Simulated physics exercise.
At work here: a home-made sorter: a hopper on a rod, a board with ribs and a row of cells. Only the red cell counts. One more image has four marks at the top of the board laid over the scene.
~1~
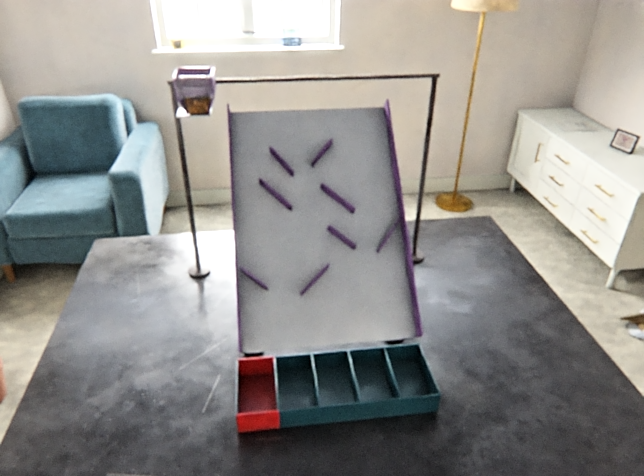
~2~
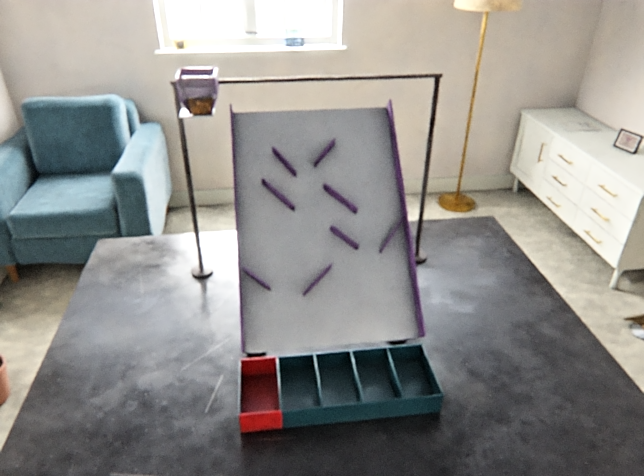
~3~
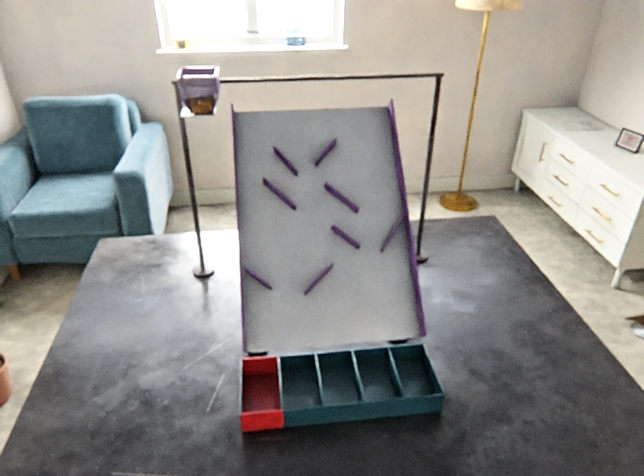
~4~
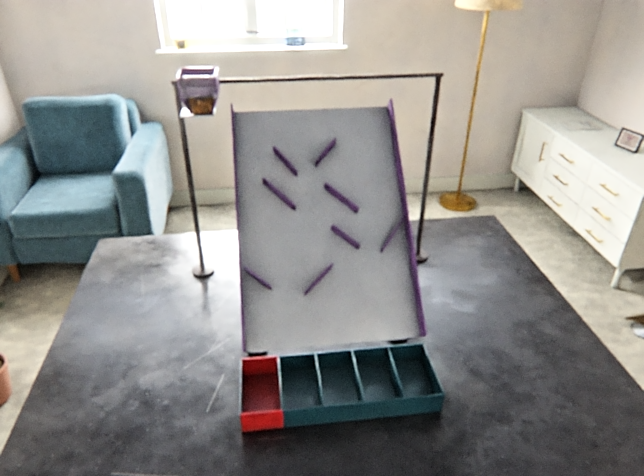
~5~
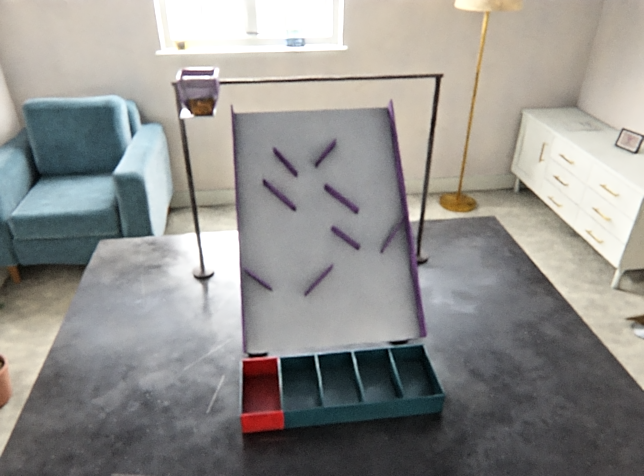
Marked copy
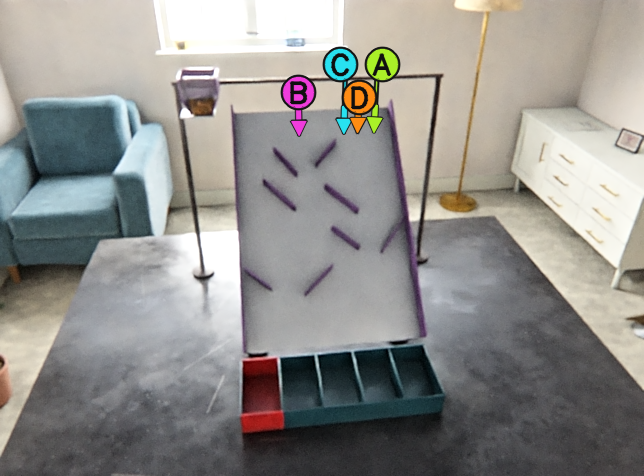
A tilted grey board with purple ribs standing above a row of cells, the leftmost red, with almost nothing moving.
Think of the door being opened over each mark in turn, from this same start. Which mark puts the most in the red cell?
The answer is mark B.
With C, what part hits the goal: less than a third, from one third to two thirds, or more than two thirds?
Mark C gives less than a third.
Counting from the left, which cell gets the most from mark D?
The fourth.
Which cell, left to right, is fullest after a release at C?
The fourth.
On the marked copy, mark A meets the board at (374, 127); mark B meets the board at (299, 130); mark C meets the board at (343, 128); mark D meets the board at (357, 127).
If A is chosen, none at all in the red cell, all but a few in other cells.
If B is chosen, close to half in the red cell, close to half in other cells.
If C is chosen, a small share in the red cell, all but a few in other cells, only a few outside the box.
If D is chosen, none at all in the red cell, all but a few in other cells, only a few outside the box.
